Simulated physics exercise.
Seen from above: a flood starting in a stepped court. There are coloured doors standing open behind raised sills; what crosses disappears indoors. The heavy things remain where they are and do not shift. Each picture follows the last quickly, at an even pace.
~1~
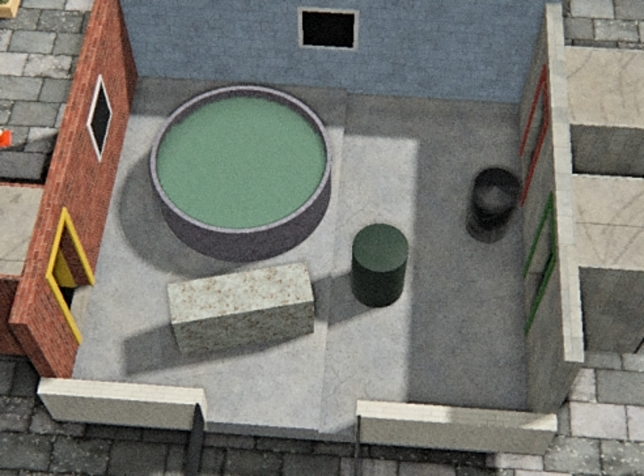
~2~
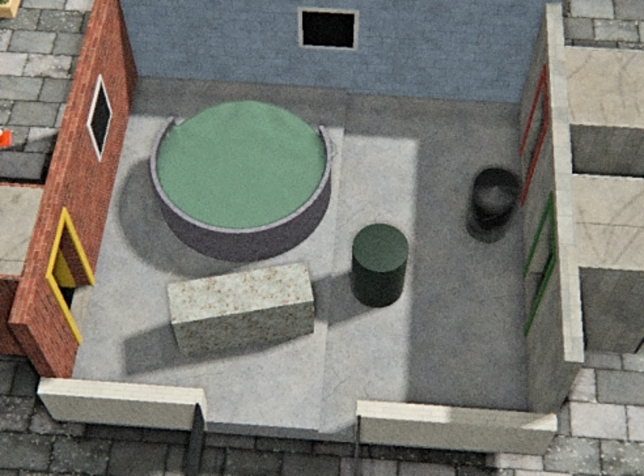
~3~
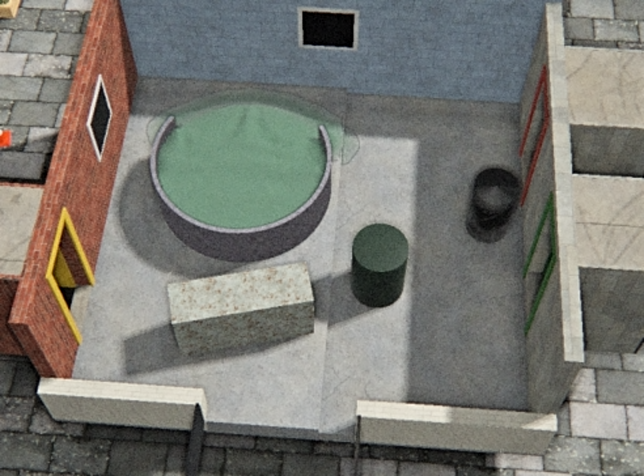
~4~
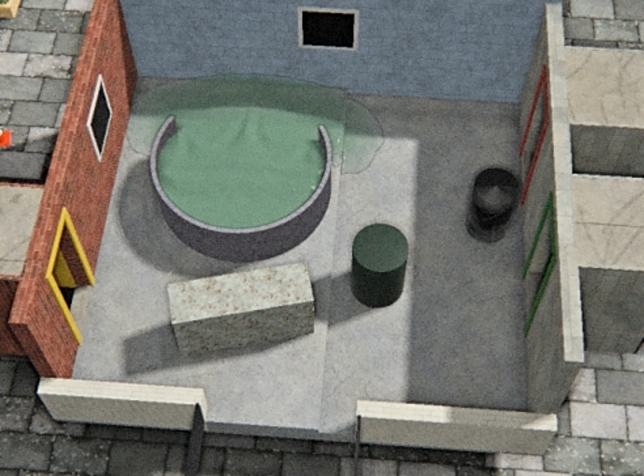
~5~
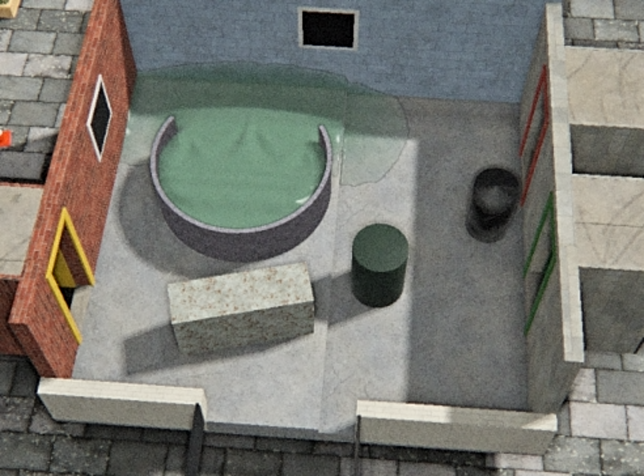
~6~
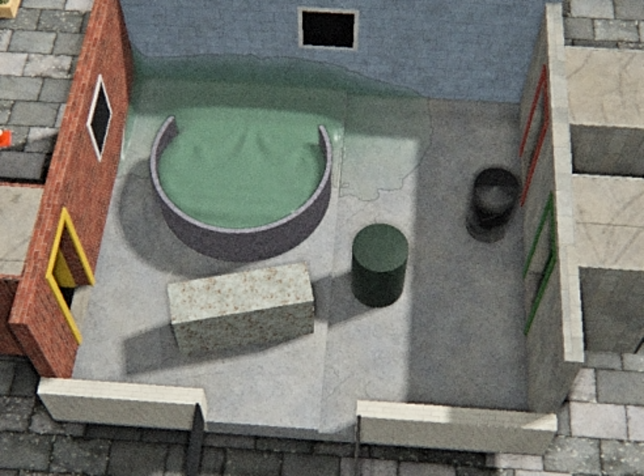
Green water pours from the round pool's far side and spreads along the blue wall.
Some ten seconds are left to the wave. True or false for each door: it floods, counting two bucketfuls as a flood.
Yellow door - true; red door - true; green door - false.
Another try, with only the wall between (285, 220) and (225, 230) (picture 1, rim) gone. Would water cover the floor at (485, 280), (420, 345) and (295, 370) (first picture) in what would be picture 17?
Going through them, the first would be still bare, the next submerged and the last still bare.
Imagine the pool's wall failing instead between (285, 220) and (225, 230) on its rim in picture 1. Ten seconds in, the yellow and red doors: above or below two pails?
Then: Yellow floods; red is under.
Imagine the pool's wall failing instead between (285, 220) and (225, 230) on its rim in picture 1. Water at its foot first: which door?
The yellow one, I'd guess.
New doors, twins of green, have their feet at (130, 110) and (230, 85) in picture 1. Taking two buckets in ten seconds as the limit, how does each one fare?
Taking them in the order asked, one ends up above, the other ends up above.
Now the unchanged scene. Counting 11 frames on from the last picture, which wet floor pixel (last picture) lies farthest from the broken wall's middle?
Roughly (514, 271).
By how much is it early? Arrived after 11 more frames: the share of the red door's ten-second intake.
Estimate: Roughly 0 %.
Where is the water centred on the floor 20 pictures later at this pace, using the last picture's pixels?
Point: (280, 178).
A moment on, water covers 25 % of the floor; the yellow door not reached, the red door not reached, the green door not reached.
Next, water covers 40 % of the floor; the yellow door not reached, the red door under two buckets in, the green door not reached.
Then, water covers 70 % of the floor; the yellow door under two buckets in, the red door over two buckets in, the green door wet at the sill, nothing in.
Later, water covers 95 % of the floor; the yellow door under two buckets in, the red door far over two buckets in, the green door wet at the sill, nothing in.
In the end, water covers 100 % of the floor; the yellow door over two buckets in, the red door far over two buckets in, the green door wet at the sill, nothing in.
